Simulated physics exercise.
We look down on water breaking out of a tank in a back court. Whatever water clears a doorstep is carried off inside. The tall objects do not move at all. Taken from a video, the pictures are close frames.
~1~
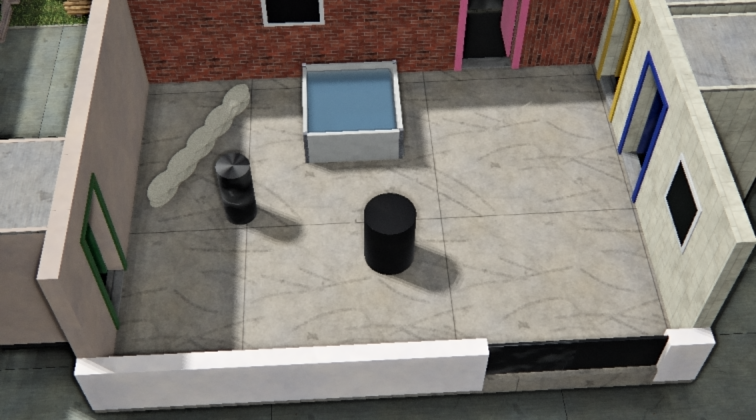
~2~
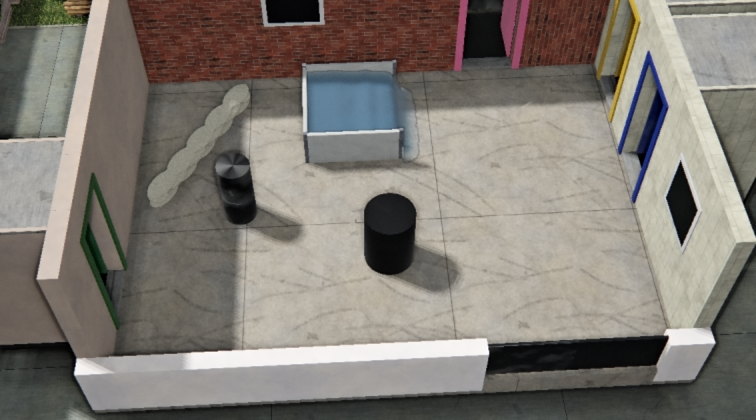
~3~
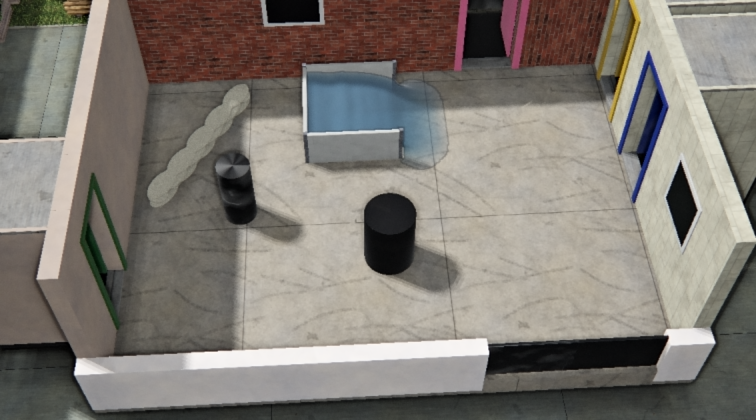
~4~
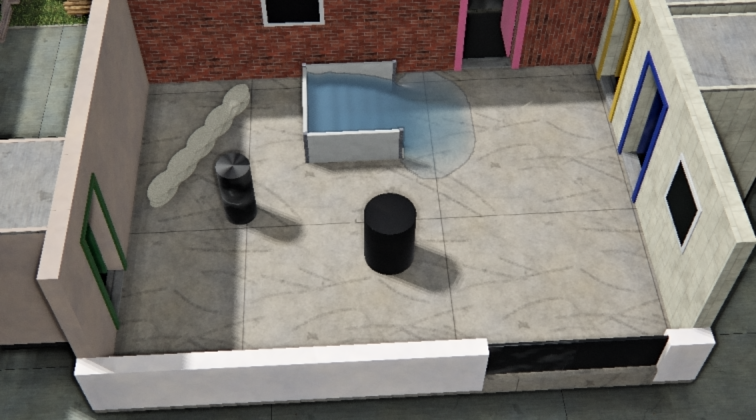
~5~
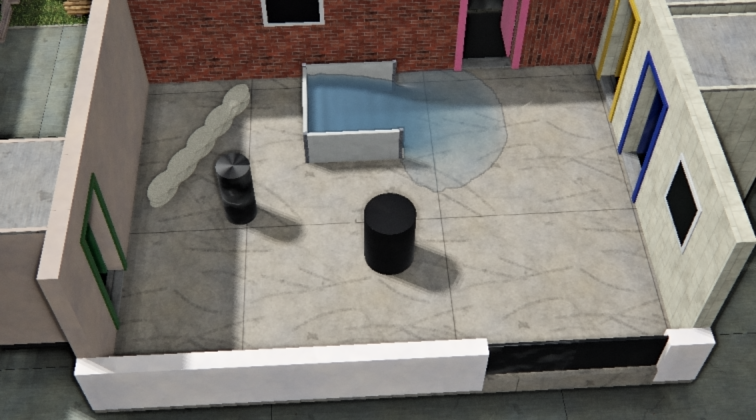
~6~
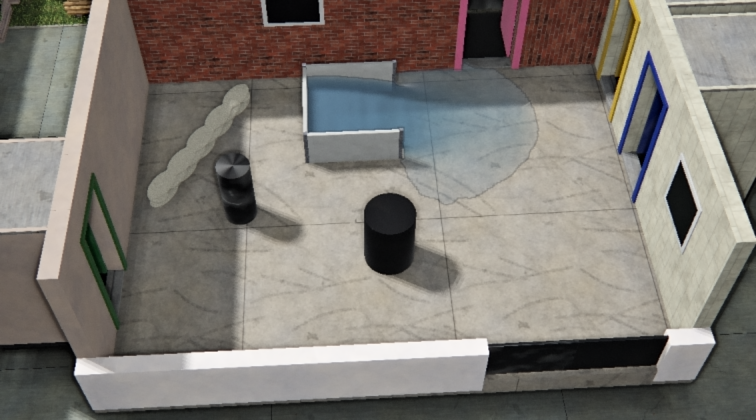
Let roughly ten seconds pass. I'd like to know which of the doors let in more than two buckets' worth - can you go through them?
Sure: The green door does not; the pink door lets in more; the blue door lets in more; the yellow door lets in more.
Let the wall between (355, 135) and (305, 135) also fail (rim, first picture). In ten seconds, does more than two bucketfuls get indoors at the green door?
With the breach moved, the green one overshoots.
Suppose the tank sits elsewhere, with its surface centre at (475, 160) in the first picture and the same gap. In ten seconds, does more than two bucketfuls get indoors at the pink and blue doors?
At the pink door it remains within limits, at the blue door it surpasses the limit.
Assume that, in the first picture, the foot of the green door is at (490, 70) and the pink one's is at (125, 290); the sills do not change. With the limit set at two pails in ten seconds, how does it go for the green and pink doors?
Then: The green one passes that mark; the pink one lets less in.
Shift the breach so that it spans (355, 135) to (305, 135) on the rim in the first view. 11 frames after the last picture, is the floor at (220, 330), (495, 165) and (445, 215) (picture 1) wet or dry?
Taking the points in order: Swamped, unwetted and swamped.
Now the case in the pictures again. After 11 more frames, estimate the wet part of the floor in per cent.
It works out to about 30 in a hundred.
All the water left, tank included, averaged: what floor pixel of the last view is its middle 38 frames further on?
About (509, 197).
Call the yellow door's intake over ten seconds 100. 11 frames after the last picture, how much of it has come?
Around 35 in a hundred.
A moment on, water covers 25 % of the floor; the green door not reached, the pink door under two buckets in, the blue door not reached, the yellow door wet at the sill, nothing in.
Next, water covers 30 % of the floor; the green door not reached, the pink door under two buckets in, the blue door under two buckets in, the yellow door over two buckets in.
Then, water covers 35 % of the floor; the green door not reached, the pink door over two buckets in, the blue door over two buckets in, the yellow door over two buckets in.
Later, water covers 45 % of the floor; the green door not reached, the pink door over two buckets in, the blue door over two buckets in, the yellow door far over two buckets in.
In the end, water covers 75 % of the floor; the green door under two buckets in, the pink door over two buckets in, the blue door over two buckets in, the yellow door far over two buckets in.
